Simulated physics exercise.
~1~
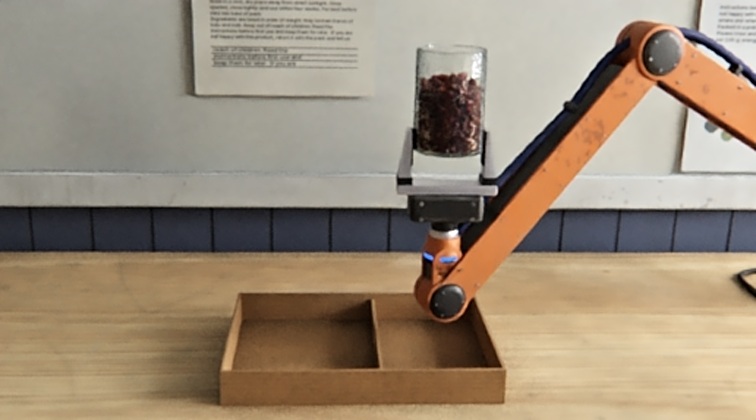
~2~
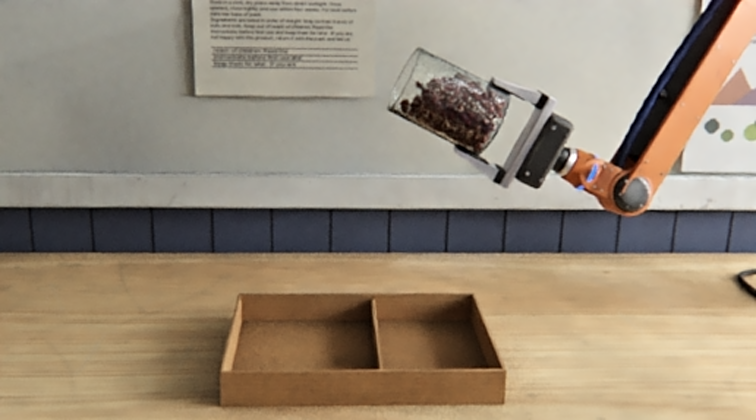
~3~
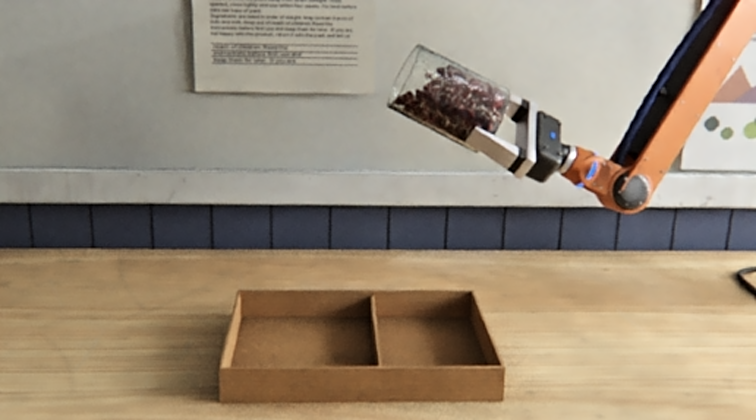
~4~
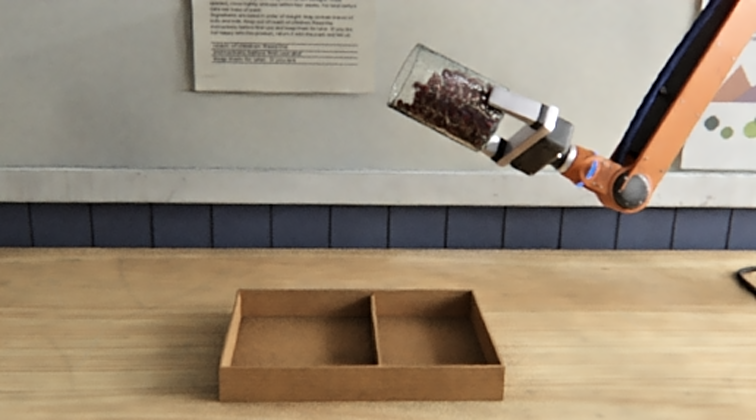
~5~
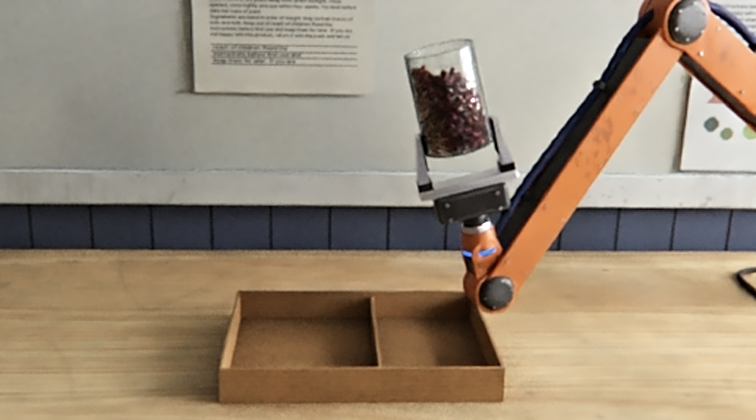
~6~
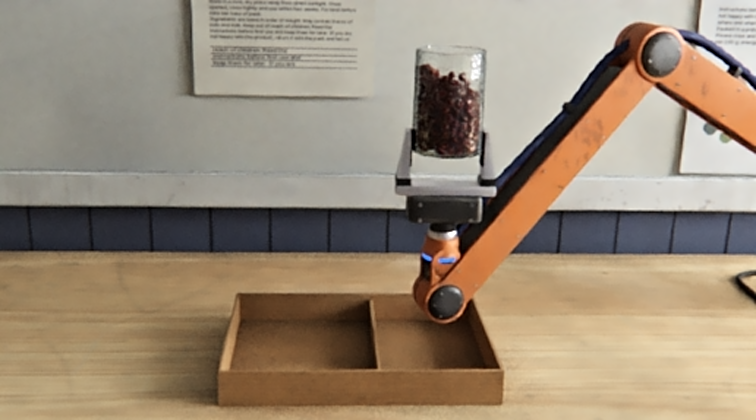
An orange robot arm held up a clear beaker of dark red beans, tipped it onto its side toward the left above a divided tray, twisted it around, then set it upright again, with the beans still inside and the tray empty.
